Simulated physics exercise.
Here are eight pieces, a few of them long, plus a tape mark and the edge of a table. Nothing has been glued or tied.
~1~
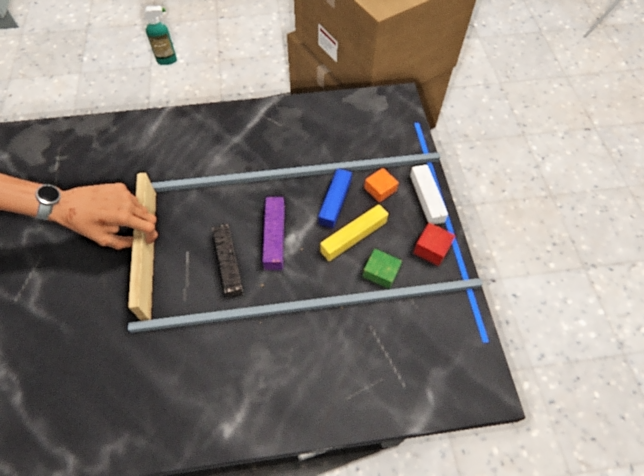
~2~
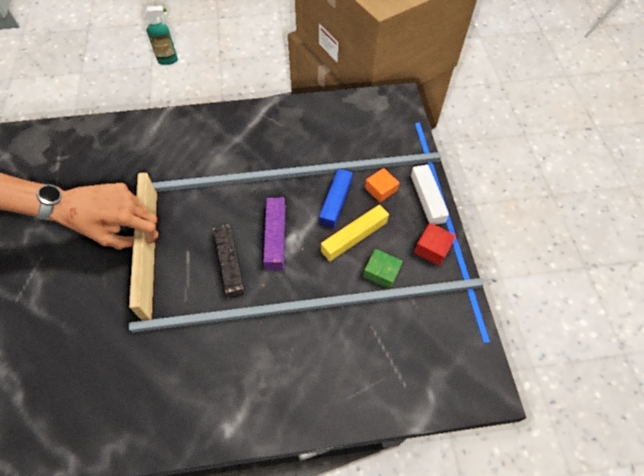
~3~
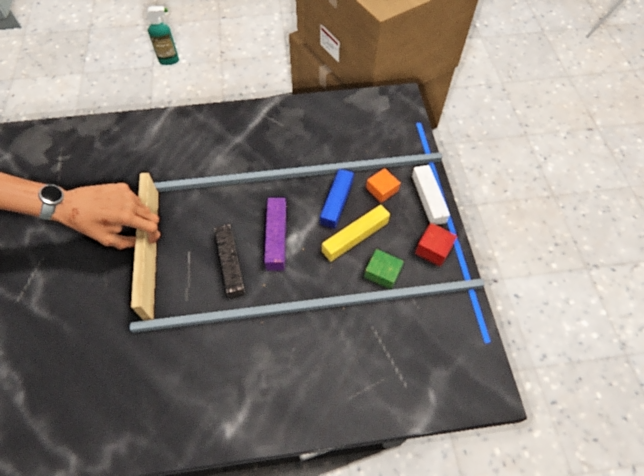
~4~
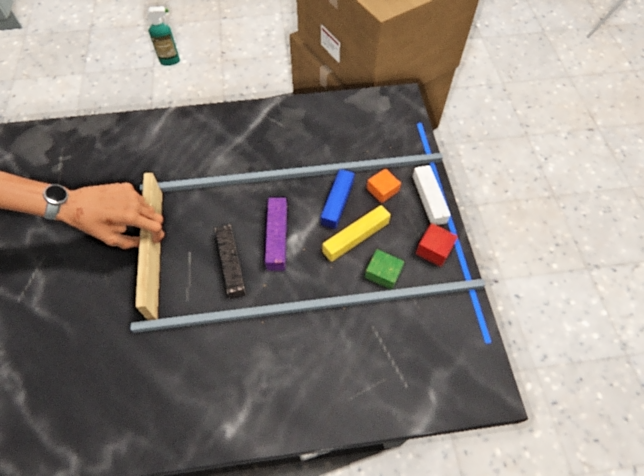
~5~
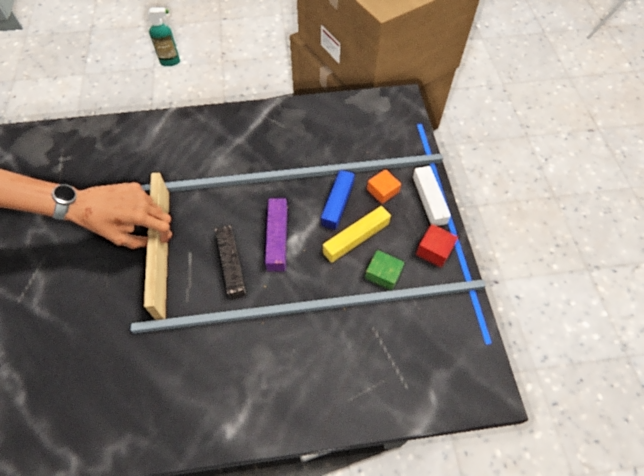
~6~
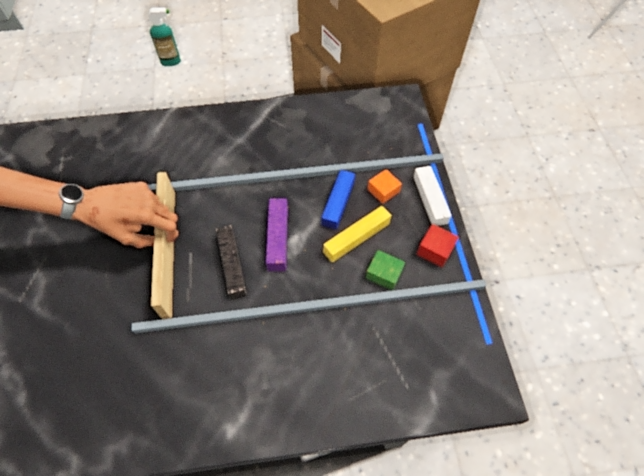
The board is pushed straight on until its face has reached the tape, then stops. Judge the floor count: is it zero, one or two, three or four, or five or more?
Fallen: Five plus.
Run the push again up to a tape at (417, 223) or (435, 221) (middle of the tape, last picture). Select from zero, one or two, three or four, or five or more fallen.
One after another: Three or four; more than four.
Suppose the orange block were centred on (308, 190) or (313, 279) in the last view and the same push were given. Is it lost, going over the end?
Taken in order, it keeps its place and then does not stay.
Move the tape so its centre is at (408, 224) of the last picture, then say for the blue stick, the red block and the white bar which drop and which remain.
This time the blue stick does not drop; after it, the red block drops; finally, the white bar drops.
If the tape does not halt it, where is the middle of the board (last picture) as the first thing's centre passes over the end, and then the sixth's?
At roughly (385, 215), then roughly (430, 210).
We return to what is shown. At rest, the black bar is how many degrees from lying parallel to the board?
The angle is some 0°.
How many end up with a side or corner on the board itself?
It's 1 of them.
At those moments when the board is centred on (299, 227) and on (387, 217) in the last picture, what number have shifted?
Answer - first 4, then 8.
A little later, none off yet; white bar at rest near (432, 196); red block at rest near (437, 246); orange block at rest near (384, 186).
Next, none off yet; white bar moving near (436, 194); red block moving near (443, 245); orange block shifted about its own width near (411, 182).
When it is over, the number that fall off is five or more; down, purple bar, blue stick, yellow bar, green block, orange block, red block and white bar.
